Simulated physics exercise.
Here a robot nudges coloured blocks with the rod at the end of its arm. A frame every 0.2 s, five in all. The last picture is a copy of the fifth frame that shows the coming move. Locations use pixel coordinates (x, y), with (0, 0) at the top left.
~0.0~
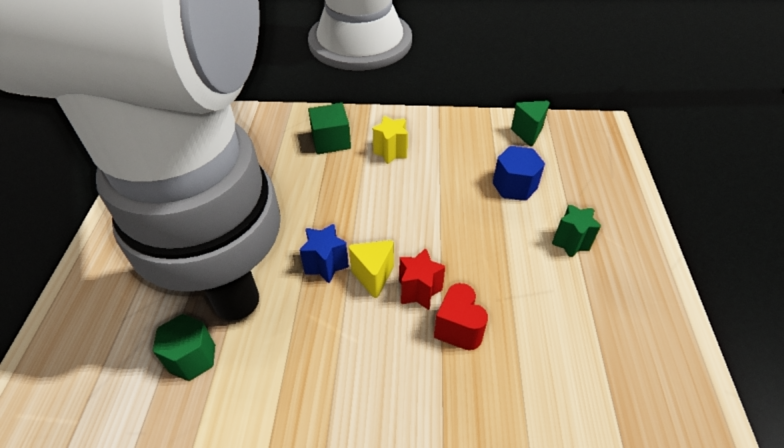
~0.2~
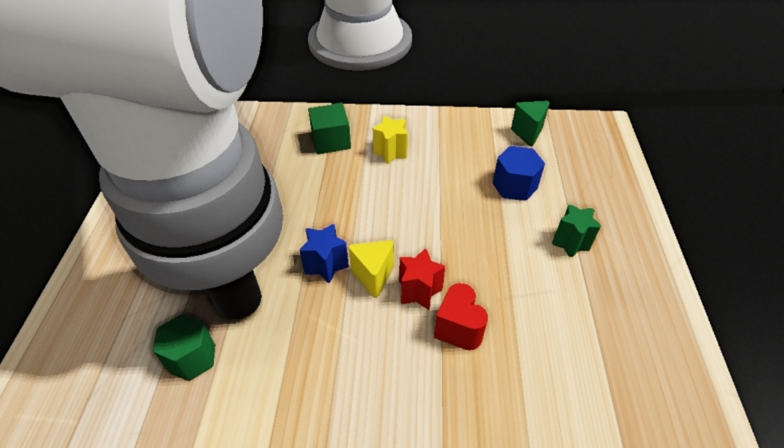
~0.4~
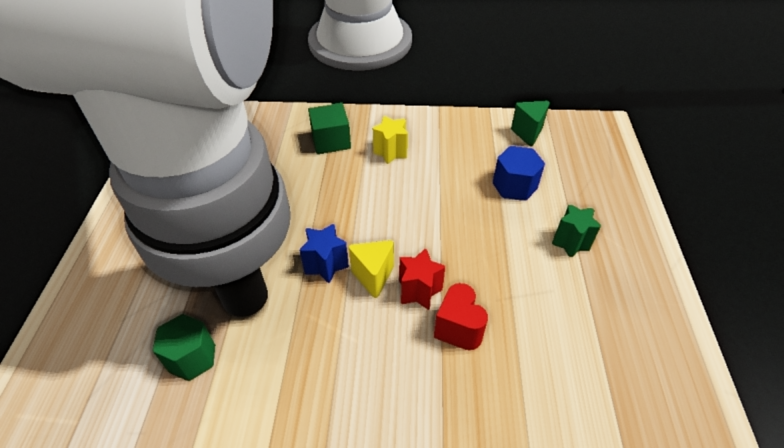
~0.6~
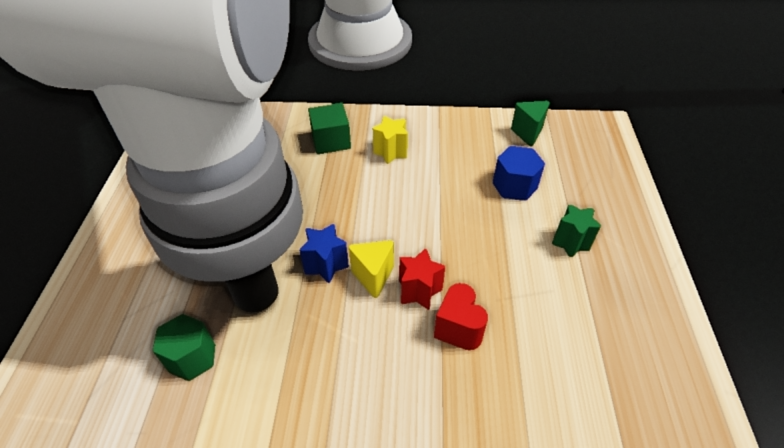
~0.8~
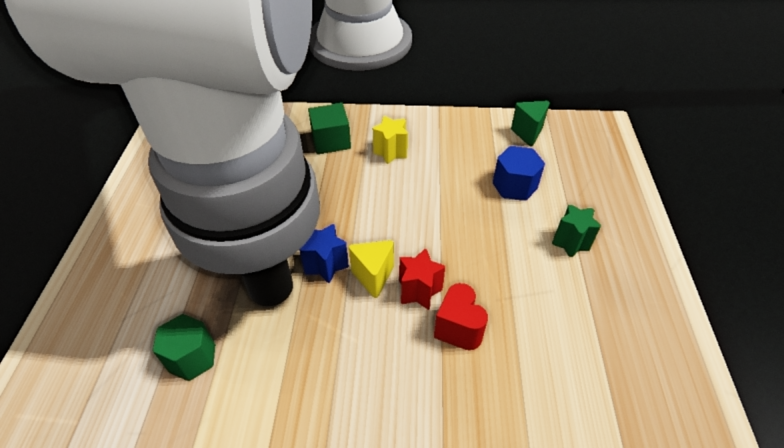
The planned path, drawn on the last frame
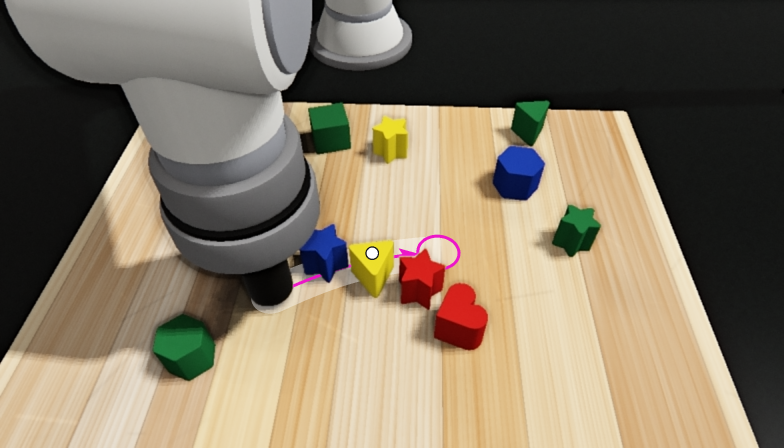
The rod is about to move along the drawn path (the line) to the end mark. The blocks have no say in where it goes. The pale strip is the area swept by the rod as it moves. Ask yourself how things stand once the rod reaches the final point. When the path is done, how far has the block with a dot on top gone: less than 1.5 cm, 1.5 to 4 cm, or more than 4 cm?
The answer here is over 4 cm.
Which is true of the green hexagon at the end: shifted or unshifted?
It holds its position.
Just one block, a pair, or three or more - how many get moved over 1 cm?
I'd say three or more blocks get moved.
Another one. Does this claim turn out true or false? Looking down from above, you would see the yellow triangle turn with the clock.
True
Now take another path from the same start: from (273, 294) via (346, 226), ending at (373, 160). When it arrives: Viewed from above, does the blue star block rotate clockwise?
That would be a yes.
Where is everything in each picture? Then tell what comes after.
Tip of the rod (237, 301), middles of tops, green hexagon (178, 336), blue star block (322, 240), yellow triangle (372, 253), red star block (421, 267), red heart block (463, 306), in the first frame.
Rod (239, 300), nothing pushed, in the second frame.
Rod (246, 298), nothing pushed, in the third frame.
Rod (257, 294), nothing pushed, in the fourth frame.
Rod (271, 288), green hexagon (178, 336), blue star block (322, 240), yellow triangle (372, 253), red star block (421, 267), red heart block (463, 306), in the fifth frame.
The line goes from (273, 294) over (356, 264) to (438, 252); the dot is on the yellow triangle.
What follows on the original path. One third of the way, rod (328, 266); blue star block (351, 225), turned 15° clockwise.
Two thirds of the way, rod (383, 252); blue star block (387, 206), turned 20° anticlockwise; yellow triangle (409, 255), turned 75° clockwise; red star block (435, 280).
At the end, rod (439, 245); green hexagon unmoved; blue star block (393, 204), turned 45° anticlockwise; yellow triangle (454, 256), turned 125° clockwise; red star block (457, 291), turned 25° clockwise; red heart block (477, 325), turned 20° clockwise.
